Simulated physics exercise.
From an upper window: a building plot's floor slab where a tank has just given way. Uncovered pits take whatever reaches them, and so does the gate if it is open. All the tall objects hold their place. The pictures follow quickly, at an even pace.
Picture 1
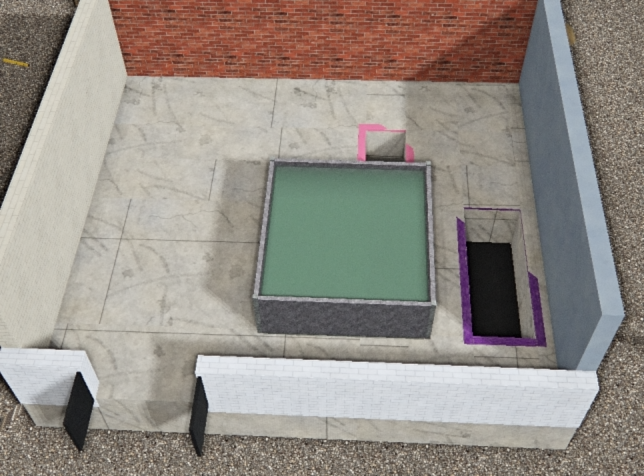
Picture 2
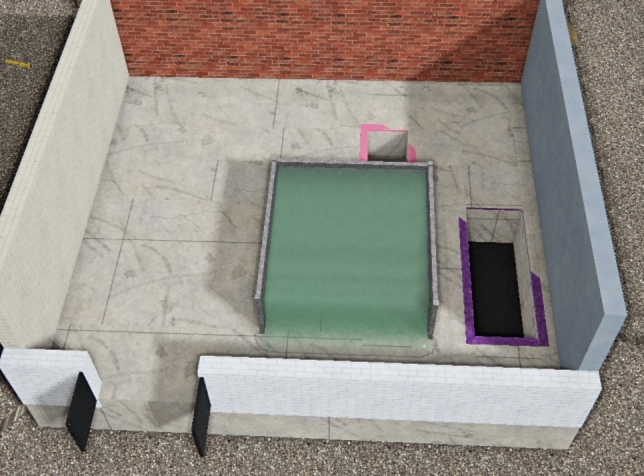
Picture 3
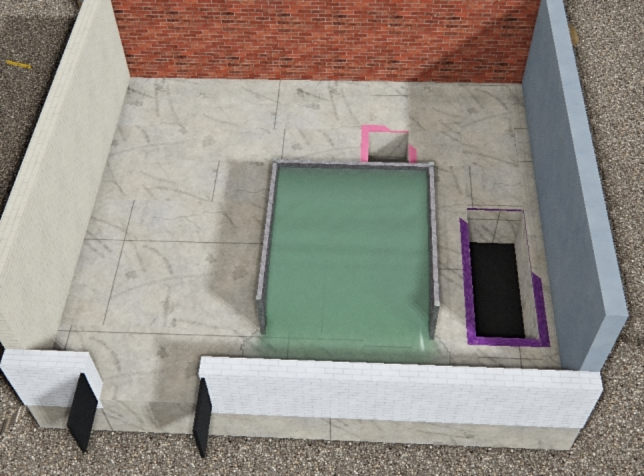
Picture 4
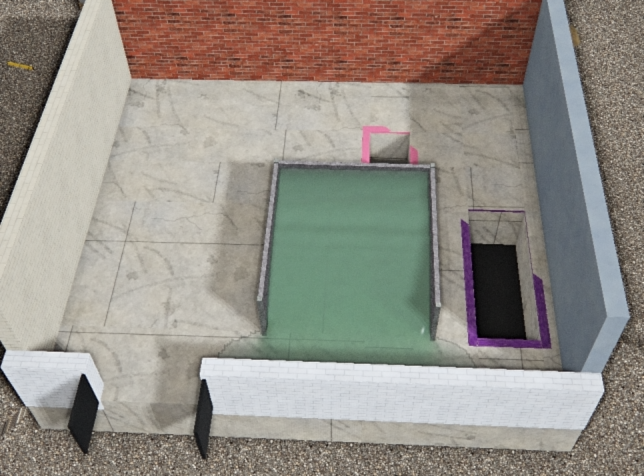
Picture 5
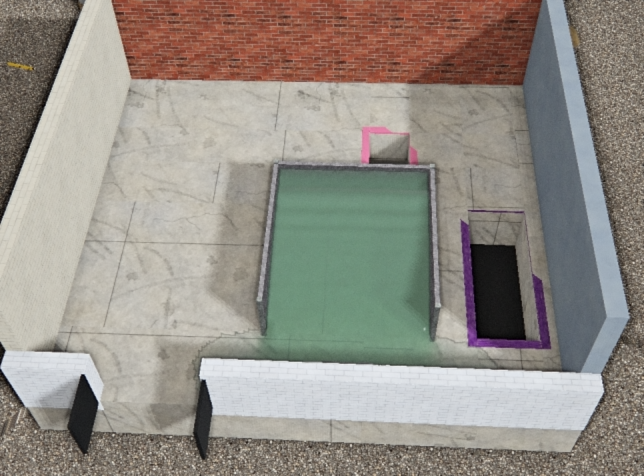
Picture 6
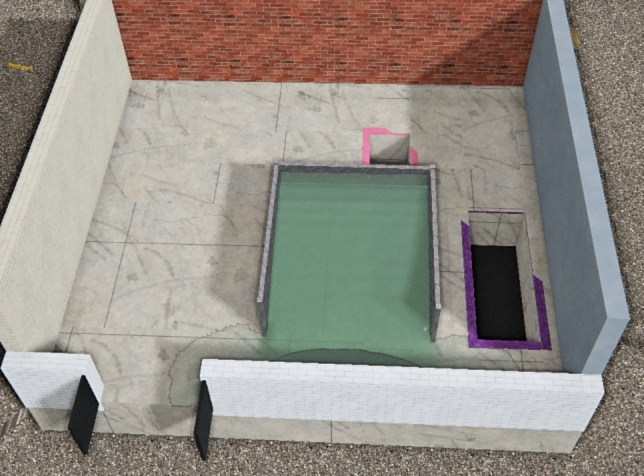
At first, a grey-walled tank of green water sits whole and still on a walled floor slab, near a dark pit edged in purple. Then its near side is gone and the water slumps forward toward the low white wall, and finally it spreads leftward behind that wall to the gap.
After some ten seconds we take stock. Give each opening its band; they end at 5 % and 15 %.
In the end: The gate takes from 5 to 15 %; the purple pit takes over 15 %; the pink pit takes under 5 %.
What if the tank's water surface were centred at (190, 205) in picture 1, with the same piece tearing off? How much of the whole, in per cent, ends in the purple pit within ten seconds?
Parts in a hundred: Purple 15.
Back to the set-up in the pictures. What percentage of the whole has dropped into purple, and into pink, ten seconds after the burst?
Near 34 and 2 in a hundred.
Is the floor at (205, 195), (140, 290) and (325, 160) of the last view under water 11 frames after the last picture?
One after the other: Clear, awash, free of water.
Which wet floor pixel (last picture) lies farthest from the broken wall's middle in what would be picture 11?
I would point to (73, 384).
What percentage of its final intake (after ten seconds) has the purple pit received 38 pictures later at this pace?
Close to 75 %.
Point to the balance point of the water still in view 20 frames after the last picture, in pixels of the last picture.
I would point to (297, 297).
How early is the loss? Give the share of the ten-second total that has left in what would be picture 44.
Close to 70 %.
A moment on, water covers 20 % of the floor; the gate 0 %, the purple pit 0 %, the pink pit 0 %.
Next, water covers 30 % of the floor; the gate 2 %, the purple pit 5 %, the pink pit 0 %.
Then, water covers 45 % of the floor; the gate 5 %, the purple pit 16 %, the pink pit 0 %.
Later, water covers 70 % of the floor; the gate 8 %, the purple pit 26 %, the pink pit 0 %.
In the end, water covers 90 % of the floor; the gate 11 %, the purple pit 34 %, the pink pit 2 %.
